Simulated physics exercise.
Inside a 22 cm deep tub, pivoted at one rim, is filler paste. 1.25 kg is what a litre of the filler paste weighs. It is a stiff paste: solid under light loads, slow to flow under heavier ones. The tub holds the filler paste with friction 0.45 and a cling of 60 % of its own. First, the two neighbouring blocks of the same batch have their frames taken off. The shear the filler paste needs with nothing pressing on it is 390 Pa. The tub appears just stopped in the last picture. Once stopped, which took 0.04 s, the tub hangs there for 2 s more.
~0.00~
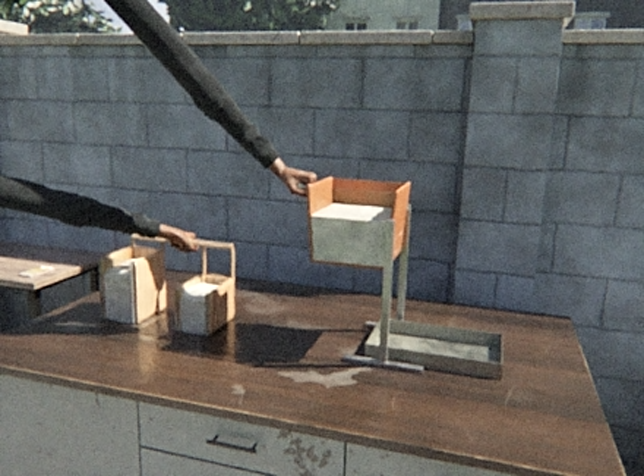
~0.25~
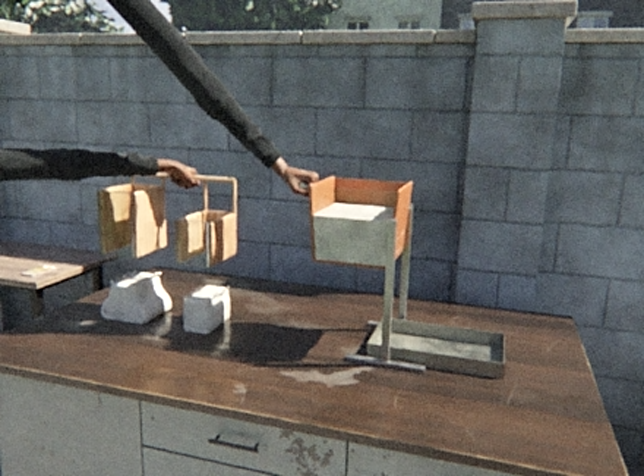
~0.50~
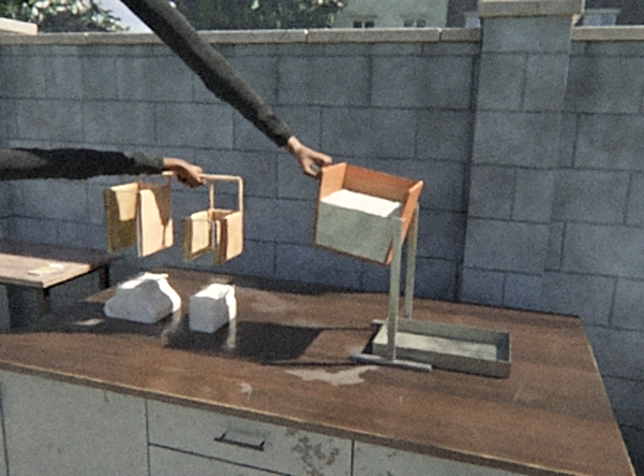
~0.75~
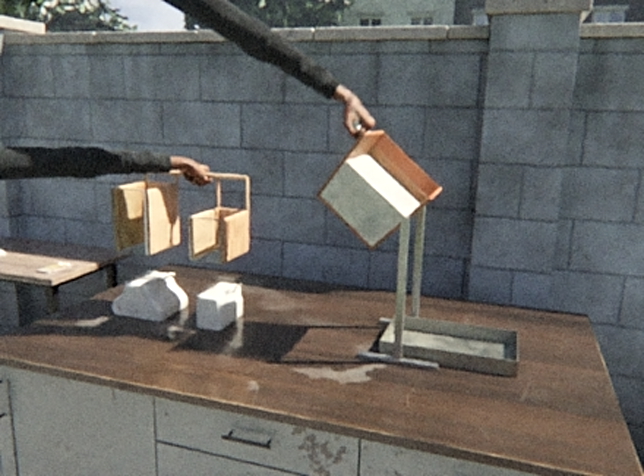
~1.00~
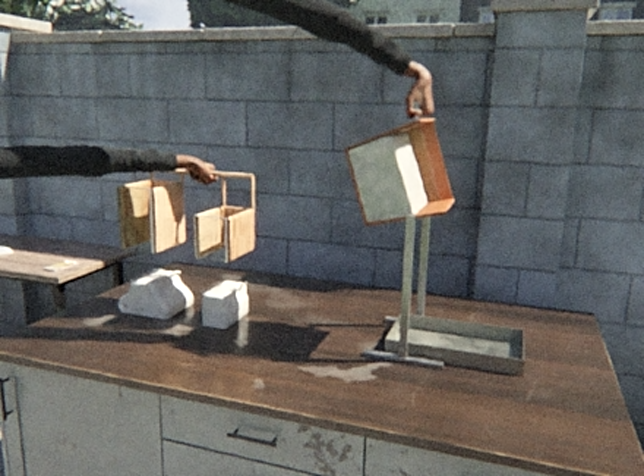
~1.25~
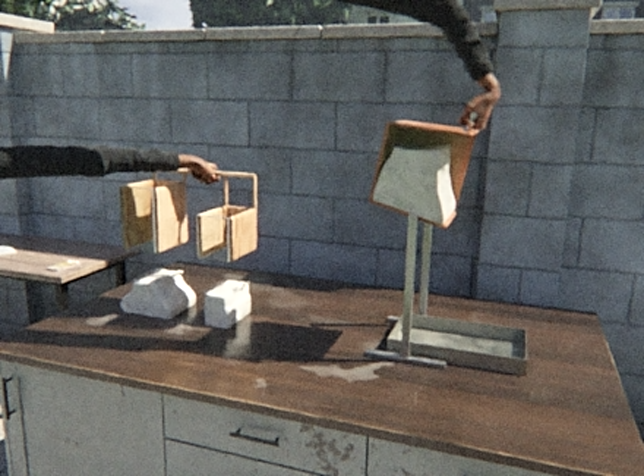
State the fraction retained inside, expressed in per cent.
Retained fraction: About 0 per cent.
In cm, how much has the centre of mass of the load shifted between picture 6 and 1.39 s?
Close to 8 centimetres.
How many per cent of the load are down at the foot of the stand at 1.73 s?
55 %.
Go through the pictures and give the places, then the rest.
In the first picture, handle-side rim at (309, 187), tilt 0 degrees; crest of the filler paste at (380, 220); block heights 19 cm, 12 cm (left to right).
In the second picture, handle-side rim at (311, 186), tilt 0 degrees; crest of the filler paste at (382, 220); block heights 14 cm, 12 cm (left to right).
In the third picture, handle-side rim at (323, 171), tilt 10 degrees; crest of the filler paste at (325, 201); block heights 12 cm, 12 cm (left to right).
In the fourth picture, handle-side rim at (365, 136), tilt 41 degrees; crest of the filler paste at (348, 163); block heights 12 cm, 12 cm (left to right).
In the fifth picture, handle-side rim at (420, 123), tilt 72 degrees; crest of the filler paste at (392, 138); block heights 12 cm, 12 cm (left to right).
In the sixth picture, handle-side rim at (469, 137), tilt 101 degrees; crest of the filler paste at (398, 148); block heights 12 cm, 12 cm (left to right).
After 1.39 s, the tub is at 101 degrees and holds 74 %.
After 1.56 s, the tub is at 101 degrees and holds 37 %.
After 1.73 s, the tub is at 101 degrees and holds 25 %.
After 1.90 s, the tub is at 101 degrees and holds 11 %.
After 3.25 s, the tub is at 101 degrees and holds 0 %.
